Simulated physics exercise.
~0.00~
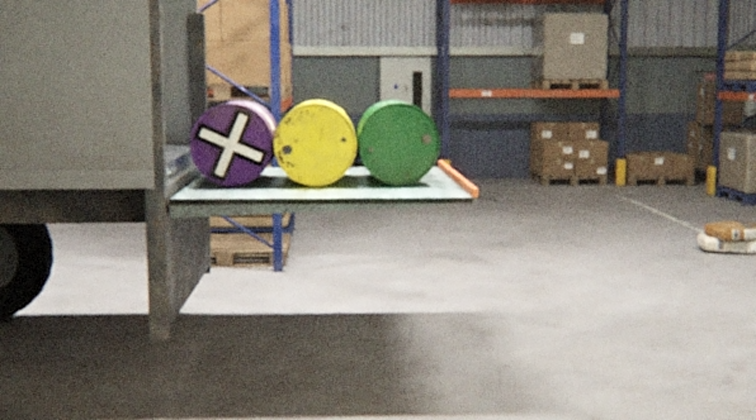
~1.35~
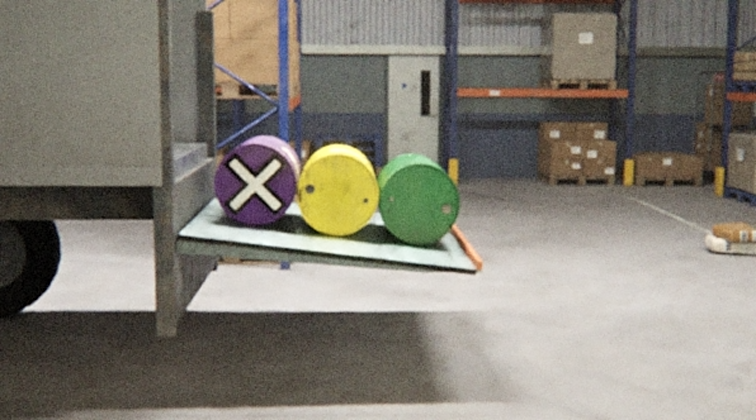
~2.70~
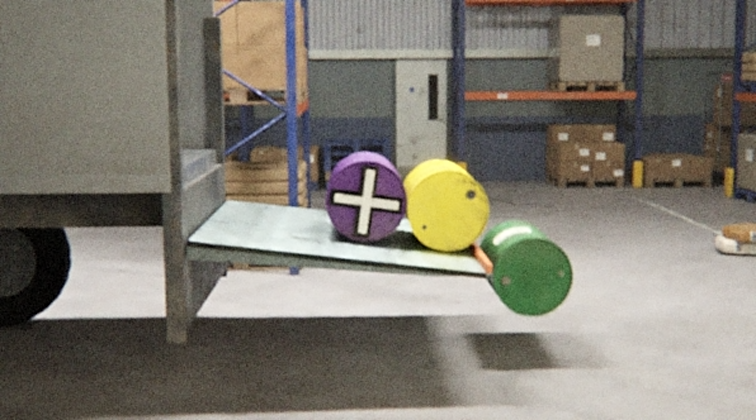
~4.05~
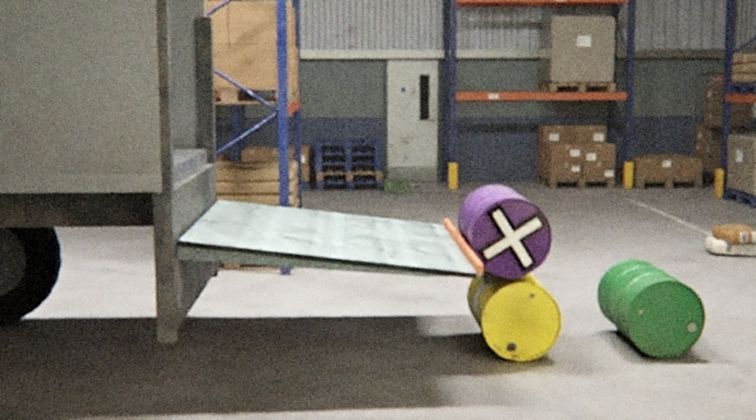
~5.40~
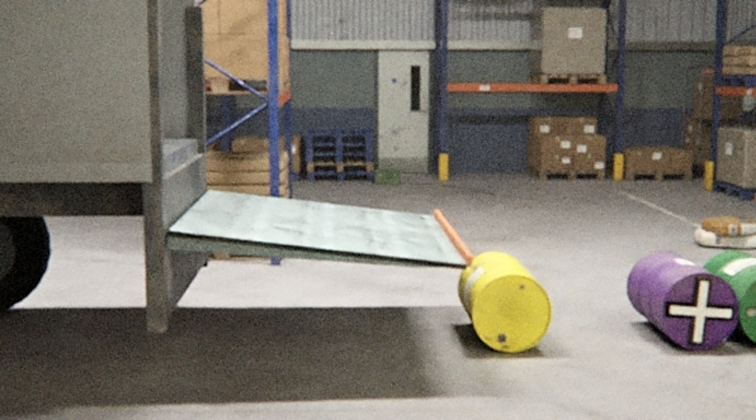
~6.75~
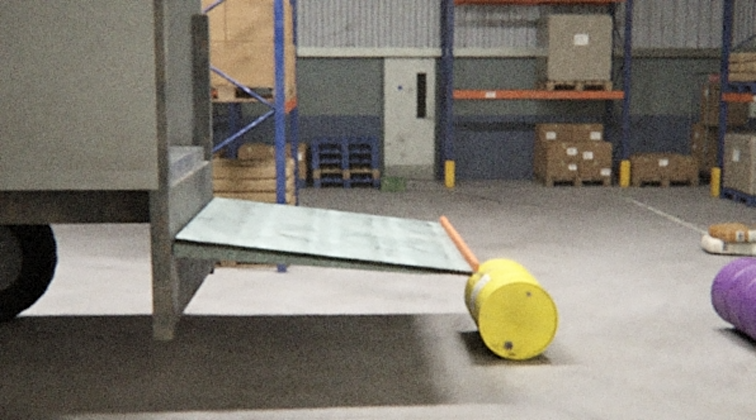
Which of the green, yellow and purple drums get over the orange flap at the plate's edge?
All three get over it, with the green drum going first and the yellow and purple drums following it off the plate.
In a warehouse, a tail-lift tilts and three drums roll off onto the floor.
